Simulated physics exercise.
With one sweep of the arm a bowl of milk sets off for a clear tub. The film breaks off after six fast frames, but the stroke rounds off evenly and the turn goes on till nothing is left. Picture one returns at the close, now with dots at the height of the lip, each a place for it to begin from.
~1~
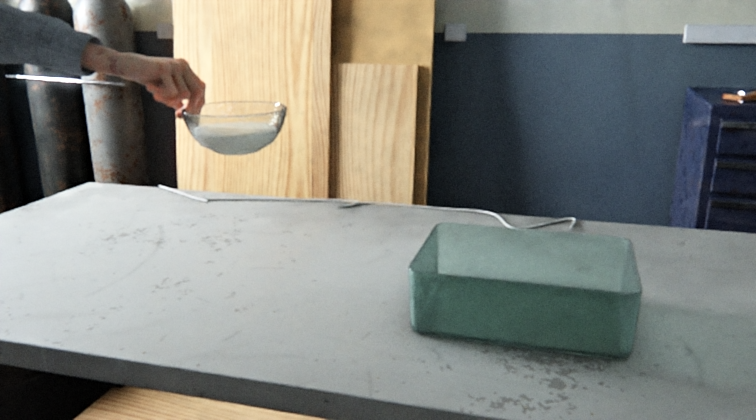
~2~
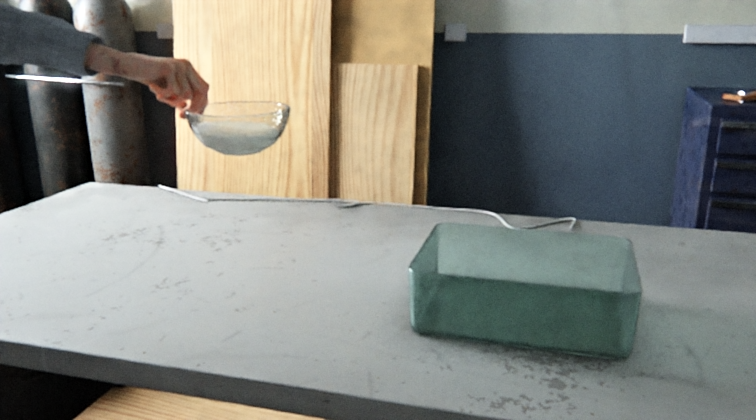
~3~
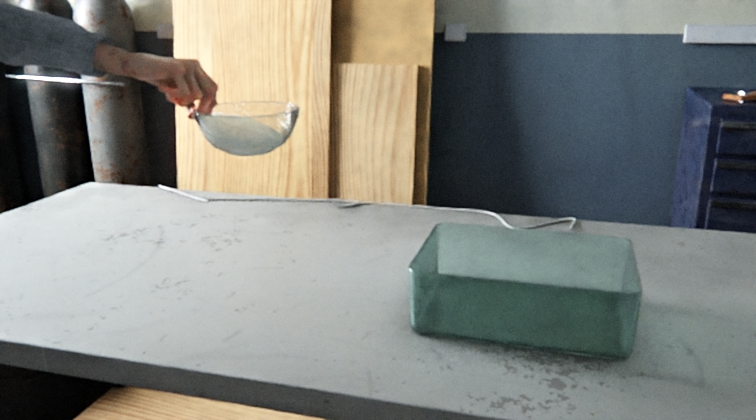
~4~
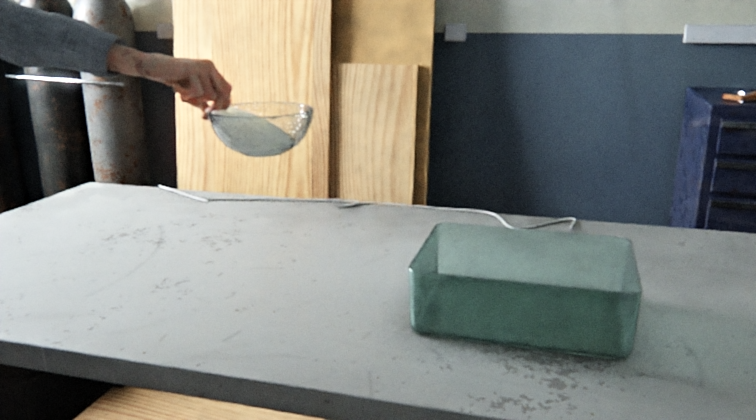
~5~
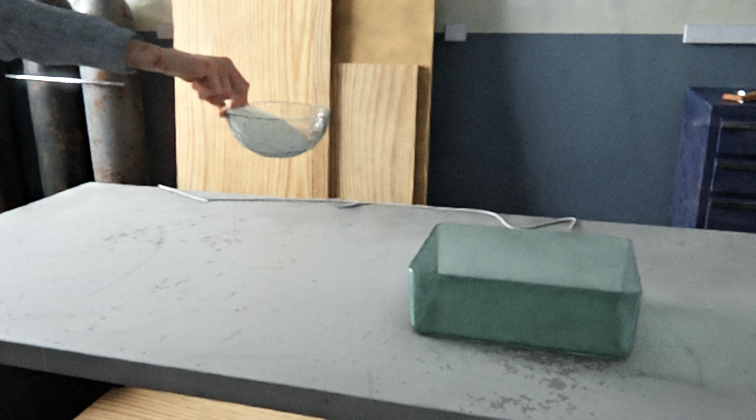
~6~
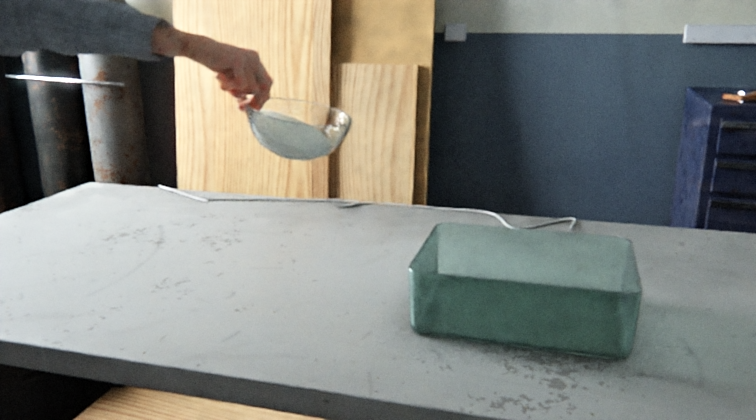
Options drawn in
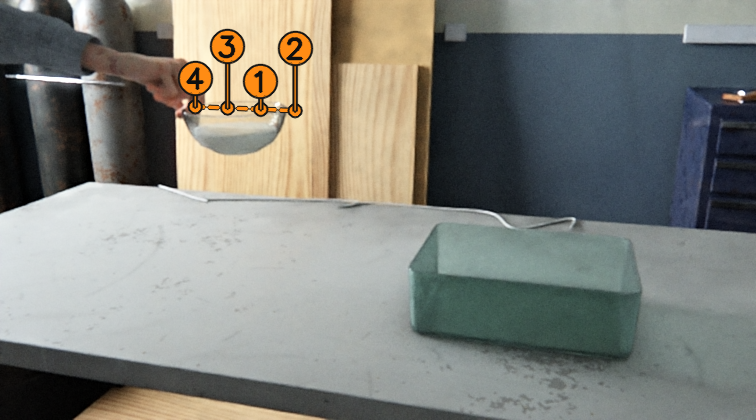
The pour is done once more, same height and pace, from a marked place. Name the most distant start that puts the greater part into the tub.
Place 1 just does it.
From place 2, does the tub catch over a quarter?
Yes.
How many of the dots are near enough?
Two of the four.
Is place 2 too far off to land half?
No, that is safe.
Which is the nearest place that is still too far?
Place 3.
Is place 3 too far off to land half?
Yes, it does.
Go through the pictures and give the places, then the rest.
In the first picture, upright, lip at (281, 110); tub from (411, 329) to (631, 358); nothing has left yet.
In the second picture, upright, lip at (284, 110); nothing has left yet.
In the third picture, upright, lip at (293, 110); nothing has left yet.
In the fourth picture, upright, lip at (308, 111); nothing has left yet.
In the fifth picture, tipped about 3°, lip at (326, 114); nothing has left yet.
In the sixth picture, tipped about 11°, lip at (348, 122); nothing has left yet.
On the marked copy, 1 at (260, 109); 2 at (295, 110); 3 at (227, 108); 4 at (195, 106).
With 1, about 66 % lands in the tub, 27 % falls short and 7 % goes beside or beyond.
With 2, about 82 % lands in the tub, 10 % falls short and 8 % goes beside or beyond.
With 3, about 35 % lands in the tub, 61 % falls short and 4 % goes beside or beyond.
With 4, about 3 % lands in the tub, 97 % falls short.
